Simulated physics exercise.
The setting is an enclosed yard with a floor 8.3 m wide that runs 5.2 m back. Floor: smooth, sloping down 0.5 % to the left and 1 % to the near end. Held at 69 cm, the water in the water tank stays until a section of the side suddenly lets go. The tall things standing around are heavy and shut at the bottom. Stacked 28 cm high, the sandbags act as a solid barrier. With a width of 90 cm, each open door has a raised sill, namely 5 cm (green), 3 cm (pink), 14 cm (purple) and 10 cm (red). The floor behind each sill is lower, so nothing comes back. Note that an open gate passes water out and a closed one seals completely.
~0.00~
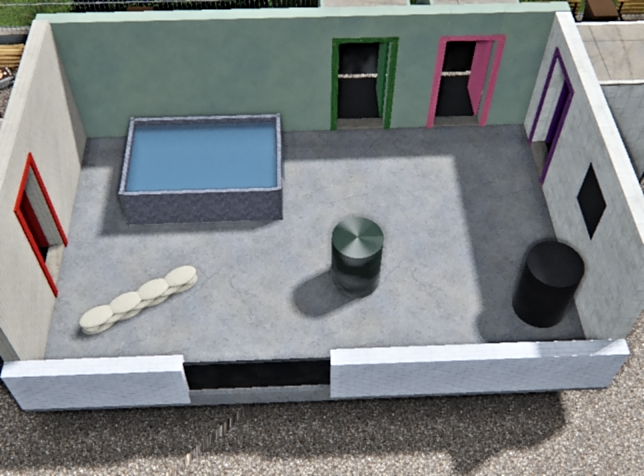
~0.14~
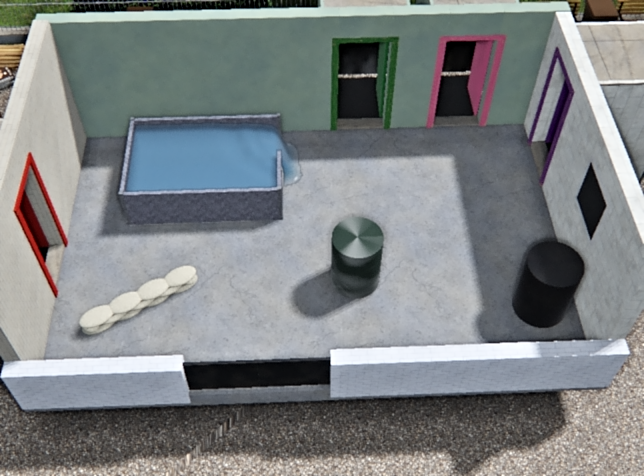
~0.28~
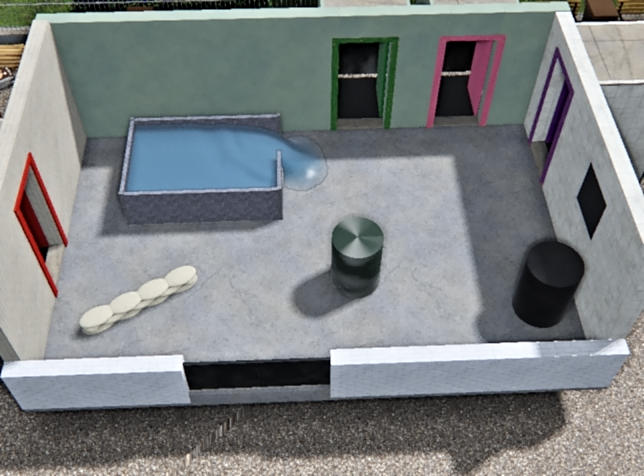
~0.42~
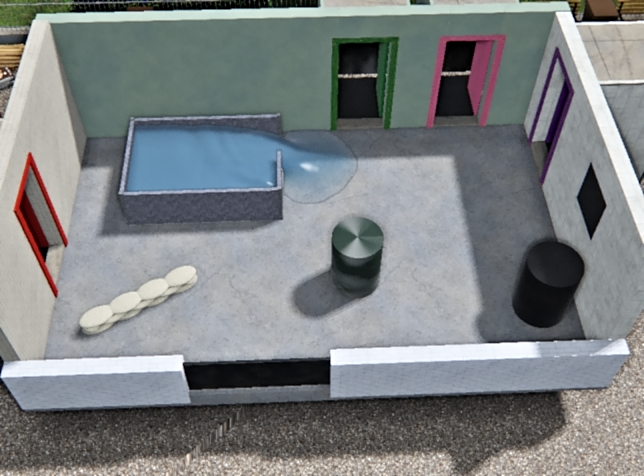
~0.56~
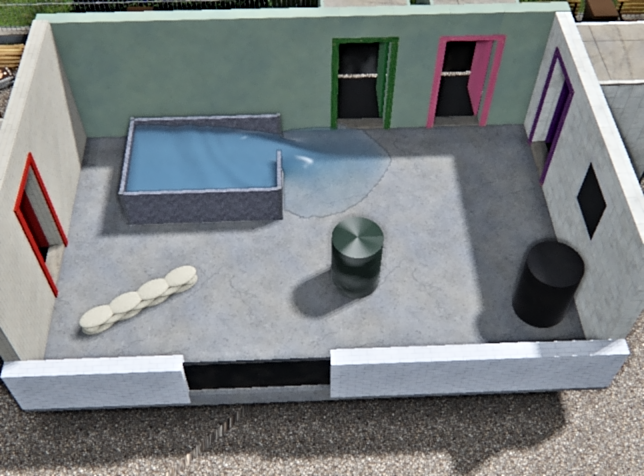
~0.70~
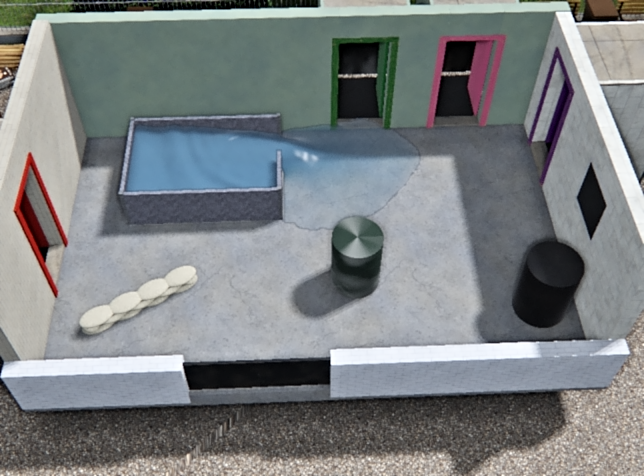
To begin with, a walled yard holds a raised rectangular tank of still blue water, a green cylinder, a black one and pale sandbags. Water then pours through a gap in the tank's right side, spreading rightward across the grey floor in a widening, thin, rounded sheet past the green doorway.
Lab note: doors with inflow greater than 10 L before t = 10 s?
The green door lets in more than the cap. The pink door lets in more than the cap. The purple door lets in more than the cap. The red door lets in less than the cap.
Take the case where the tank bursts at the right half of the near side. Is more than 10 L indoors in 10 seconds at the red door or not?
Against that limit: Red below.
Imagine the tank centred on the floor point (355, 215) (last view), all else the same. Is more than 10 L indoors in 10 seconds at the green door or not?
Against the limit, the green door gets no more than that.
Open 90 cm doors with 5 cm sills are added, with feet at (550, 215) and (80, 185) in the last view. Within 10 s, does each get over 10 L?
Taking them in order, the first is too much and the second fine.
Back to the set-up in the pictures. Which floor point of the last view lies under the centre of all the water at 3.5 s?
Roughly (318, 187) in the last picture.
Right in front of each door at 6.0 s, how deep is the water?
You'd see green at 8 cm, pink at 8 cm, purple at 17 cm and red at 0 cm.
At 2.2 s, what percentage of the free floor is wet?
Some 35 per cent of the floor is wet.
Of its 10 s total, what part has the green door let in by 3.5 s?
About 65 per cent.
After 1.4 s water covers 25 % of the floor and is deepest (37 cm) near (288, 157); green door 15 cm at the sill, 19 L in, pink door 7 cm at the sill, 0 L in, purple door not reached, red door not reached.
After 2.2 s water covers 35 % of the floor and is deepest (33 cm) near (288, 157); green door 15 cm at the sill, 55 L in, pink door 8 cm at the sill, 5 L in, purple door 28 cm at the sill, 5 L in, red door not reached.
After 3.5 s water covers 45 % of the floor and is deepest (29 cm) near (565, 276); green door 11 cm at the sill, 99 L in, pink door 6 cm at the sill, 17 L in, purple door 27 cm at the sill, 97 L in, red door not reached.
After 6.0 s water covers 55 % of the floor and is deepest (20 cm) near (543, 277); green door 8 cm at the sill, 136 L in, pink door 8 cm at the sill, 49 L in, purple door 17 cm at the sill, 159 L in, red door not reached.
After 10.0 s water covers 85 % of the floor and is deepest (16 cm) near (39, 386); green door 6 cm at the sill, 149 L in, pink door 6 cm at the sill, 98 L in, purple door 9 cm at the sill, 166 L in, red door 4 cm at the sill, 0 L in.
